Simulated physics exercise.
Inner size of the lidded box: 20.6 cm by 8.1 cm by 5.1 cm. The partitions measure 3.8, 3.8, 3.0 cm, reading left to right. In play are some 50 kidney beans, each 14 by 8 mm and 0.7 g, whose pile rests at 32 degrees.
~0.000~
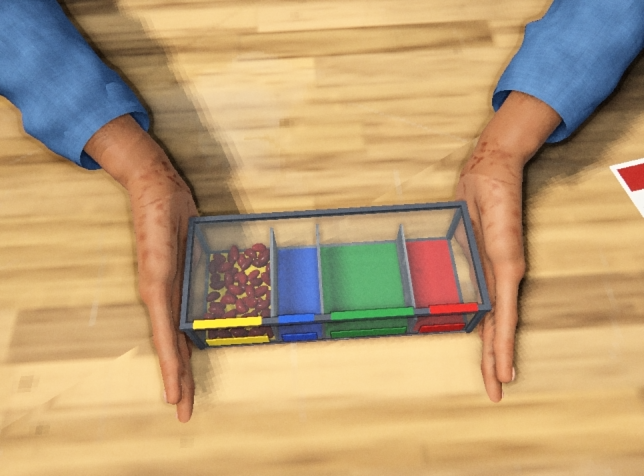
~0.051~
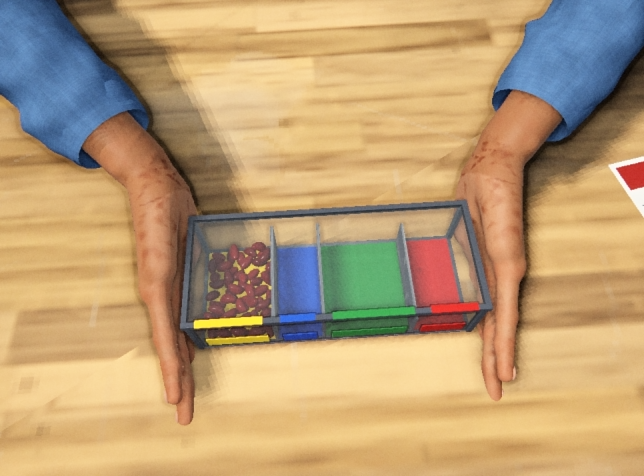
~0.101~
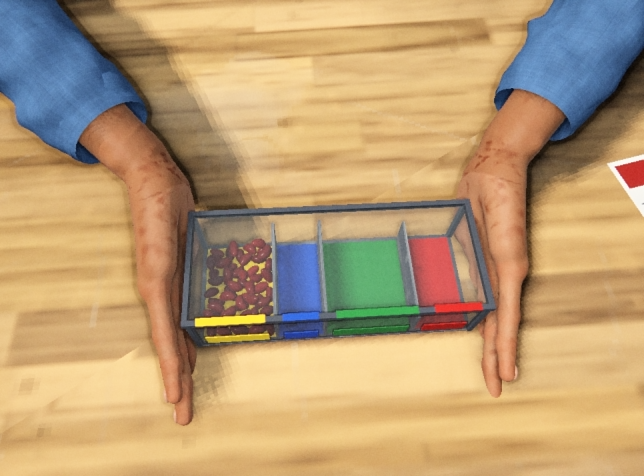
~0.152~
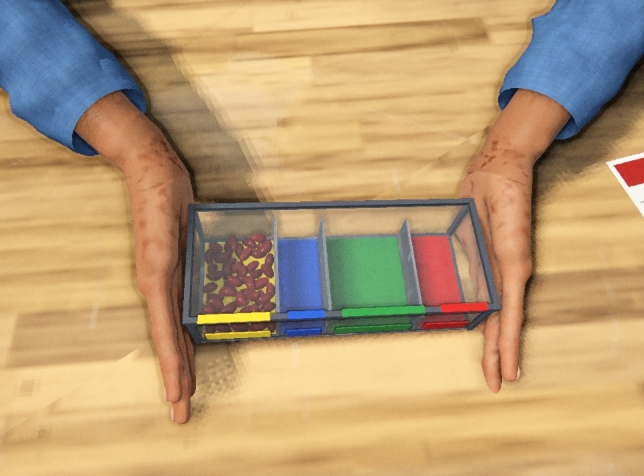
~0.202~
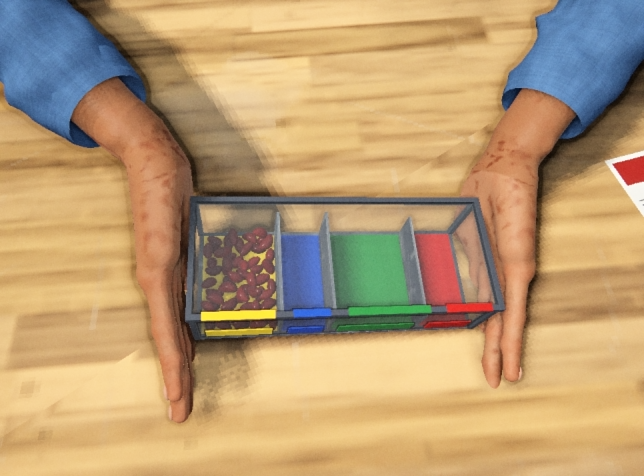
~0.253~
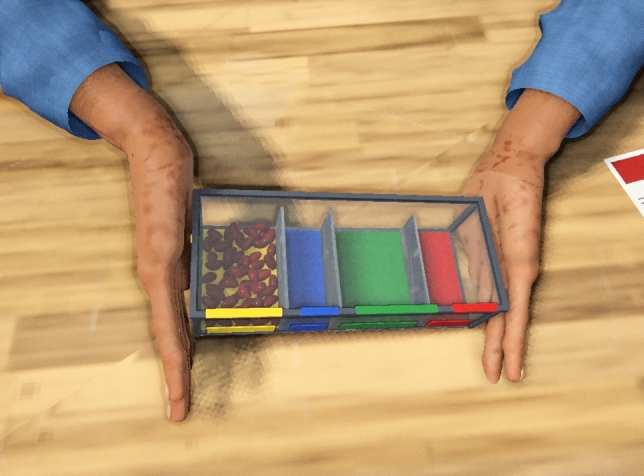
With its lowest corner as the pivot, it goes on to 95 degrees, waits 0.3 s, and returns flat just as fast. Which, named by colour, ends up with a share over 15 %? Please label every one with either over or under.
Labels - red: Over; blue: Under; green: Under; yellow: Over.
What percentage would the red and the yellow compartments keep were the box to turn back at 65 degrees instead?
In that case red 0, yellow 100.
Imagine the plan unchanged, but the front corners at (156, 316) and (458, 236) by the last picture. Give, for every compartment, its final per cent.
Per cent by compartment: Red 0, blue 0, green 0, yellow 100.
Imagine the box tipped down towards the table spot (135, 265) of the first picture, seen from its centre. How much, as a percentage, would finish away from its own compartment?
Roughly 0 per cent.
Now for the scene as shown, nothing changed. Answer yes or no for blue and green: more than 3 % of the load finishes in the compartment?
For blue, it does; for green, it does not.
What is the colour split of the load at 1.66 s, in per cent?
Red = 5, blue = 5, green = 5, yellow = 85 (percent).
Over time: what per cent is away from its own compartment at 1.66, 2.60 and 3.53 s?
I'd put the three at close to 15, 35 and 35.
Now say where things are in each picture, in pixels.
In the first picture, box tilt 0 degrees, front corners at (187, 324) and (484, 306); yellow 100 %.
In the second picture, box tilt 1 degrees, front corners at (187, 324) and (485, 305).
In the third picture, box tilt 3 degrees, front corners at (188, 322) and (488, 305).
In the fourth picture, box tilt 6 degrees, front corners at (189, 318) and (493, 305), lowest corner right front.
In the fifth picture, box tilt 9 degrees, front corners at (192, 315) and (497, 305), lowest corner right front.
In the sixth picture, box tilt 13 degrees, front corners at (196, 312) and (502, 306), lowest corner right front; yellow 100 %. The box's pace is about 65 degrees a second.
After 1.66 s, tilt 95 degrees; red 5 %, blue 5 %, green 5 %, yellow 85 %.
Then, at 2.60 s, tilt 48 degrees; red 25 %, blue 10 %, yellow 65 %.
After 3.53 s, tilt 0 degrees; red 25 %, blue 10 %, yellow 65 %.
By 4.0 s all is still; red 25 %, blue 10 %, green 0 %, yellow 65 %.
